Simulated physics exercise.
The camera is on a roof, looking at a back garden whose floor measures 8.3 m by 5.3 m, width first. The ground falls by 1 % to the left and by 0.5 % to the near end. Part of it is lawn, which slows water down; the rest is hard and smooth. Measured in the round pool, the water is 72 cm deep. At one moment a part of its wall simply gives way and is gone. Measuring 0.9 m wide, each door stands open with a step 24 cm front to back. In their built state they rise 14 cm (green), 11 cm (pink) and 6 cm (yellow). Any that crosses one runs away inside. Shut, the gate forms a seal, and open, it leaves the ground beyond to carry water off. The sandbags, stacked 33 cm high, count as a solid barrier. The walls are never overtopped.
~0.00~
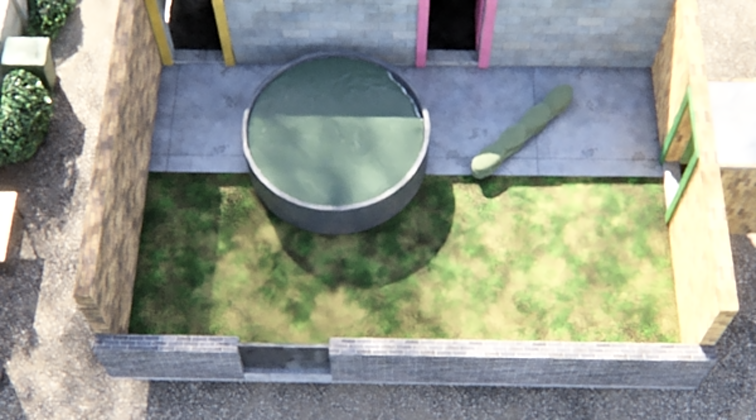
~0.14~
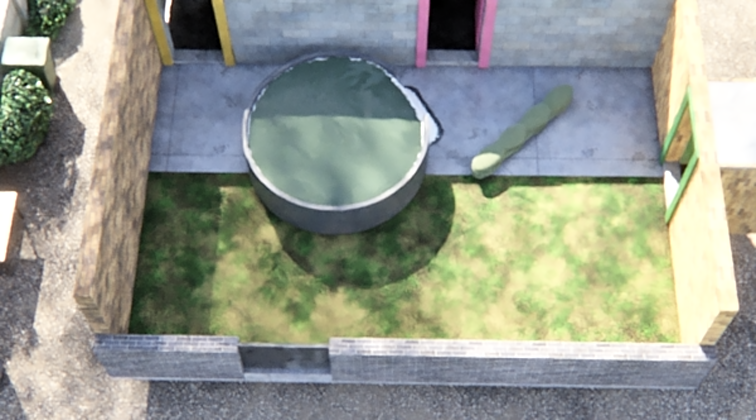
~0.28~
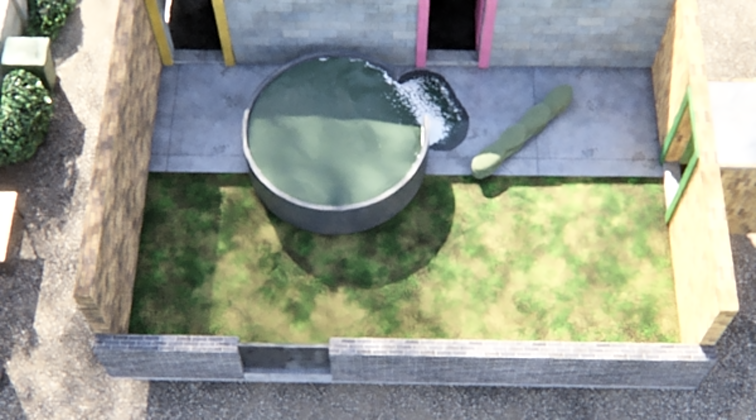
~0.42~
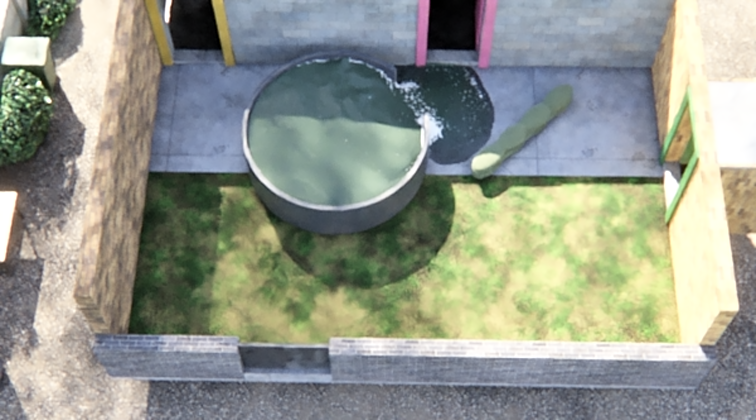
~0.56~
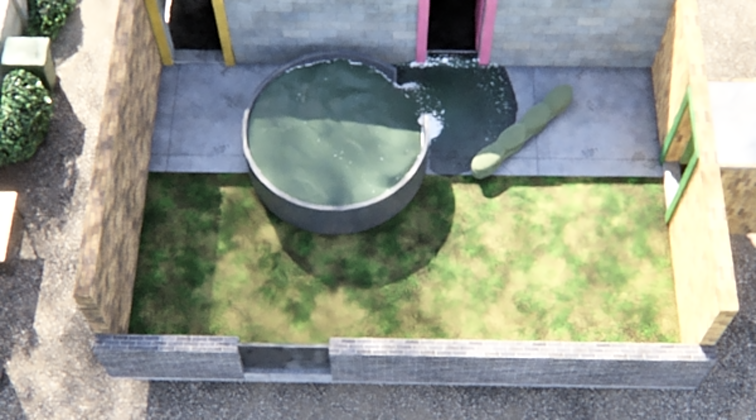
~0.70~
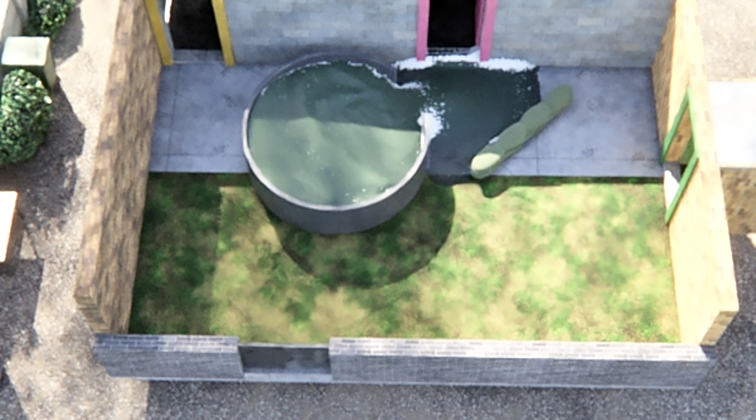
A big round pool of green water stood still in a walled back garden, then water burst out of its right side and spread across the grey paving to the pink doorway and the sandbags.
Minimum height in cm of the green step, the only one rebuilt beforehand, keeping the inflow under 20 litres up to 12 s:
Roughly 5.5 cm.
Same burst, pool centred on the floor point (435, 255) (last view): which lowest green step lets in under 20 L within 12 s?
I'd put it at close to 23 cm.
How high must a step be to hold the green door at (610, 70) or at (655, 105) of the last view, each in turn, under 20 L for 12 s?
You'd want about 20 cm there first, then about 30 cm.
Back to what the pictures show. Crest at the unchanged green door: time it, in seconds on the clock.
The depth peaks at about 3.2 seconds.
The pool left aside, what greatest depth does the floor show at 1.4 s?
Max depth: Around 41 cm.
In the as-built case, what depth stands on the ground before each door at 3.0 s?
Depth at green 11 cm, at pink 22 cm, at yellow 1 cm.
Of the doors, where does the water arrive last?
I'd go with the yellow door.
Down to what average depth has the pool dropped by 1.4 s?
It averages close to 58 centimetres.
After 1.4 s water covers 15 % of the floor, deepest (41 cm) near (417, 113); it has not reached the green door.
After 3.0 s water covers 30 % of the floor, deepest (40 cm) near (652, 70); 11 cm at the green door, 0 litres in over its 14 cm step.
After 12.0 s water covers 95 % of the floor, deepest (14 cm) near (504, 133); 5 cm at the green door, 0 litres in over its 14 cm step.
At the green door as built, the water arrived by 2.1 s and peaked near 11 cm at 3.2 s.
With a step of 5 cm, 26 litres would have come in within the 12 s; with 6 cm, 16 litres. So under 20 litres takes about 5.5 cm.
